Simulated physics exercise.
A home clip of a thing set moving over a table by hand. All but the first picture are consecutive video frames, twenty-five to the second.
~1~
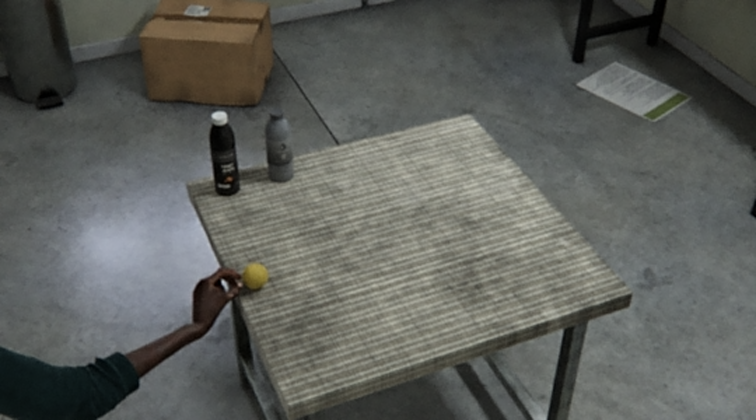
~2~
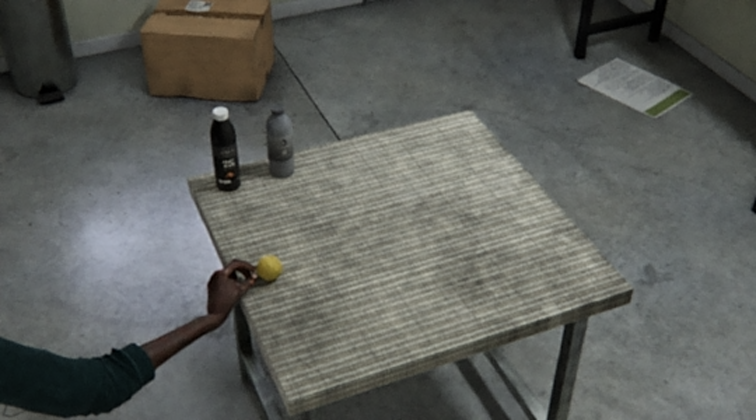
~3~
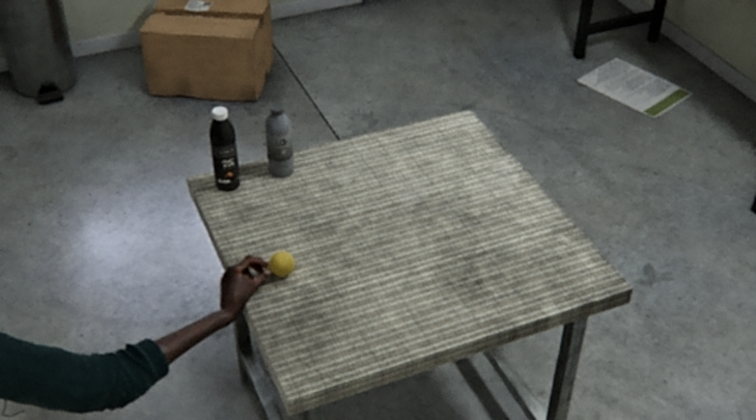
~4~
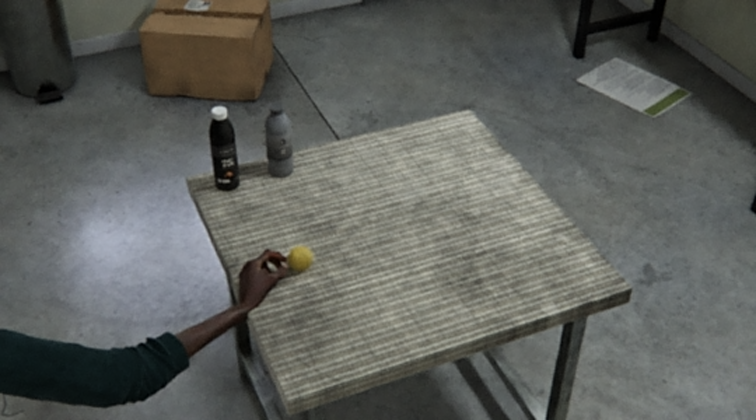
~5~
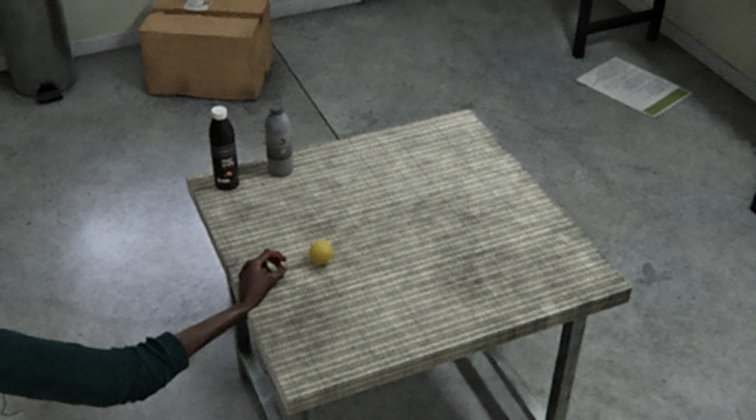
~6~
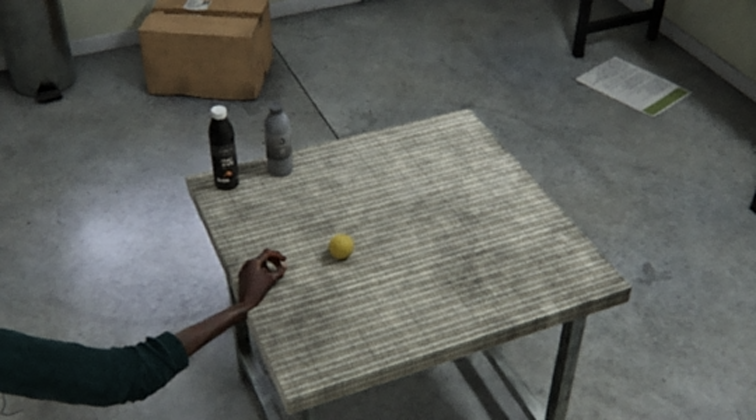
On a striped tabletop near two bottles, a hand pushes a yellow lemon rightward and releases it, the lemon rolling away.
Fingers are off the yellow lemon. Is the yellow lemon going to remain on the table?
The yellow lemon goes over the edge.
Then, 0.20 s after the last picture, yellow lemon rolled well along near (434, 220).
Then, 0.50 s after the last picture, yellow lemon rolled well along near (548, 189).
Then, 0.70 s after the last picture, yellow lemon now off the table.
Then, 1.00 s after the last picture, things are still on the move.
By the end, off the table, yellow lemon.
